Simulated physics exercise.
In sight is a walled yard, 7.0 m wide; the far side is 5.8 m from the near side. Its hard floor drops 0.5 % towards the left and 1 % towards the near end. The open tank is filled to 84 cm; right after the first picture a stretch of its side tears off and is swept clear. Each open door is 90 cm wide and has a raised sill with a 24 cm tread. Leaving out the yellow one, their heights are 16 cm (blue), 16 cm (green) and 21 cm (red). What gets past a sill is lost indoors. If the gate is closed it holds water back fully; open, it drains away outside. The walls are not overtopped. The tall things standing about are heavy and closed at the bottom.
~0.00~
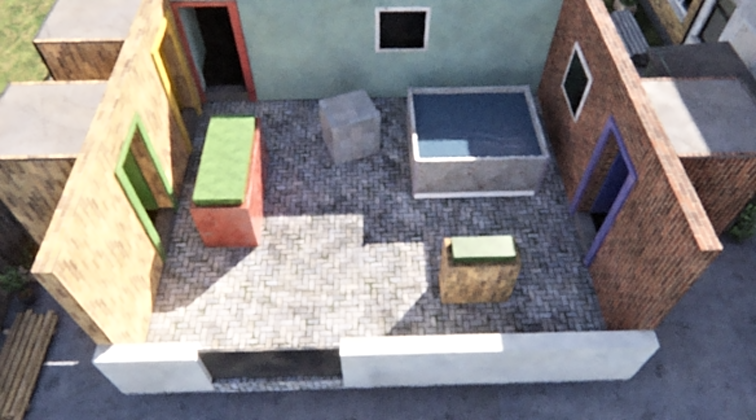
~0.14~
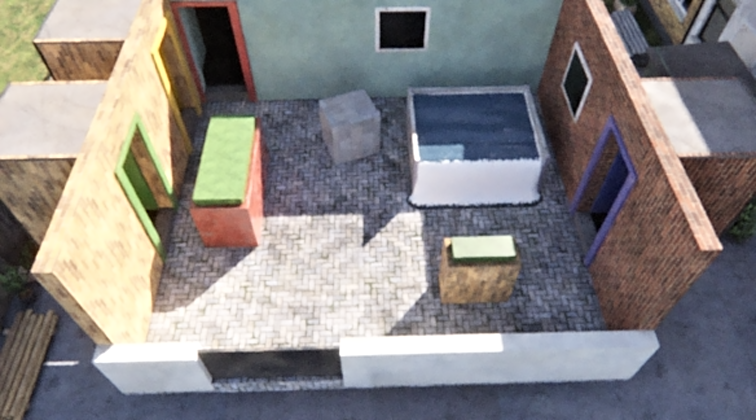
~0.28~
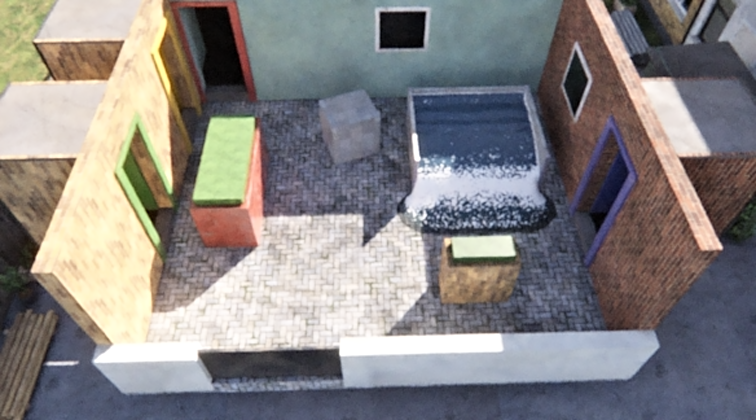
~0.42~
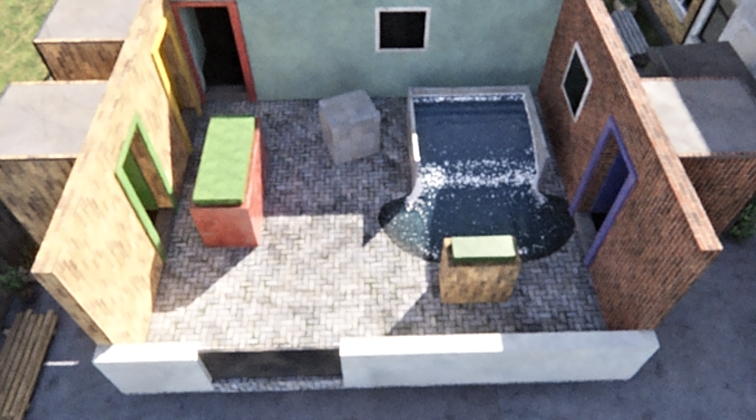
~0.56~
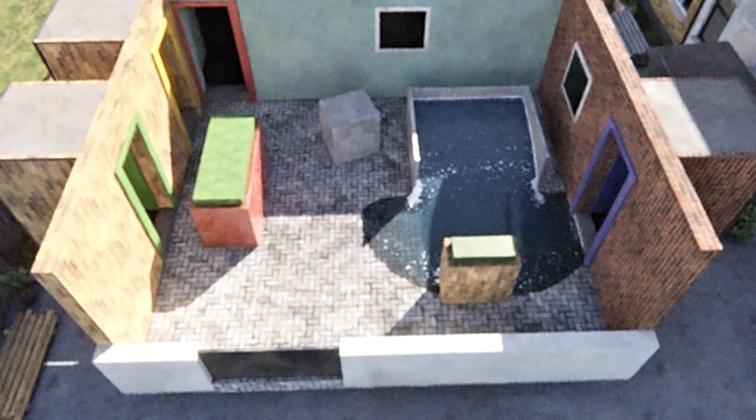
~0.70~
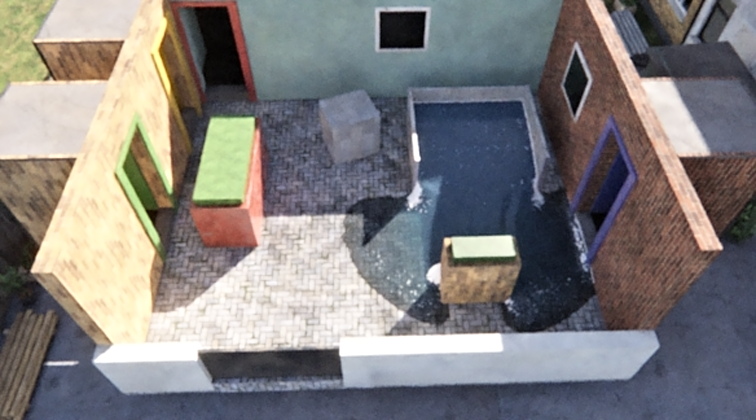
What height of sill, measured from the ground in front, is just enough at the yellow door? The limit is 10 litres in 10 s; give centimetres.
Some 11.5 cm above the ground.
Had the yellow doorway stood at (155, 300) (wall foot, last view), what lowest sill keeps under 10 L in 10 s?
About 33 cm.
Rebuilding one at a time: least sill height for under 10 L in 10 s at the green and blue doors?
About 20 cm at green and 20 cm at blue.
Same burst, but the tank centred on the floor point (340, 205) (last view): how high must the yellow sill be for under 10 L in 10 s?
Some 10.0 cm.
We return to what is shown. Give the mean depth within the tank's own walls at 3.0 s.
Some 12 cm.
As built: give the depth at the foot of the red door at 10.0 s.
About 12.5 cm.
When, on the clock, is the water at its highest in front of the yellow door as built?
At about 9.0 s.
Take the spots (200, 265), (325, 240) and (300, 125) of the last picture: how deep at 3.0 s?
Roughly 3, 4 and 0 cm, in turn.
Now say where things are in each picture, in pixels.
The first picture shows still water, 84 cm deep, in the open tank at (475, 125); the yellow door at (181, 93) is dry.
In the second picture, the front is at (420, 206), 0.3 m from the gap at (478, 180); 0.5 m2 of floor is wet, 84 cm left at the back.
In the third picture, water pours out at (477, 183) and has run 0.8 m, to (436, 231); about 14 cm deep outside, 80 cm at the back.
In the fourth picture, water pours out at (477, 184) and has run 1.4 m, to a hidden place; about 13 cm deep outside, 72 cm at the back.
In the fifth picture, the gap is at (477, 185), the front 2.0 m out at (515, 290); the back of the open tank holds 71 cm.
In the sixth picture, the front is at (514, 325), 2.6 m from the gap at (476, 185); 7.7 m2 of floor is wet, 66 cm left at the back; 3.8 m in a straight line remain to the yellow door at (181, 93).
After 1.4 s water covers 35 % of the floor, deepest (72 cm) near (602, 344); it has not reached the yellow door.
After 3.0 s water covers 55 % of the floor, deepest (40 cm) near (157, 346); it has not reached the yellow door.
After 10.0 s water covers 100 % of the floor, deepest (18 cm) near (530, 95); 12 cm at the yellow door, 0 litres in over its 25 cm sill.
At the yellow door as built, the water arrived by 4.0 s and peaked near 16 cm at 9.2 s.
Run again over the same 10 s with other heights there, 16 litres in over 10 cm, 3 litres over 14 cm. The limit of 10 litres is kept from about 11.5 cm up.
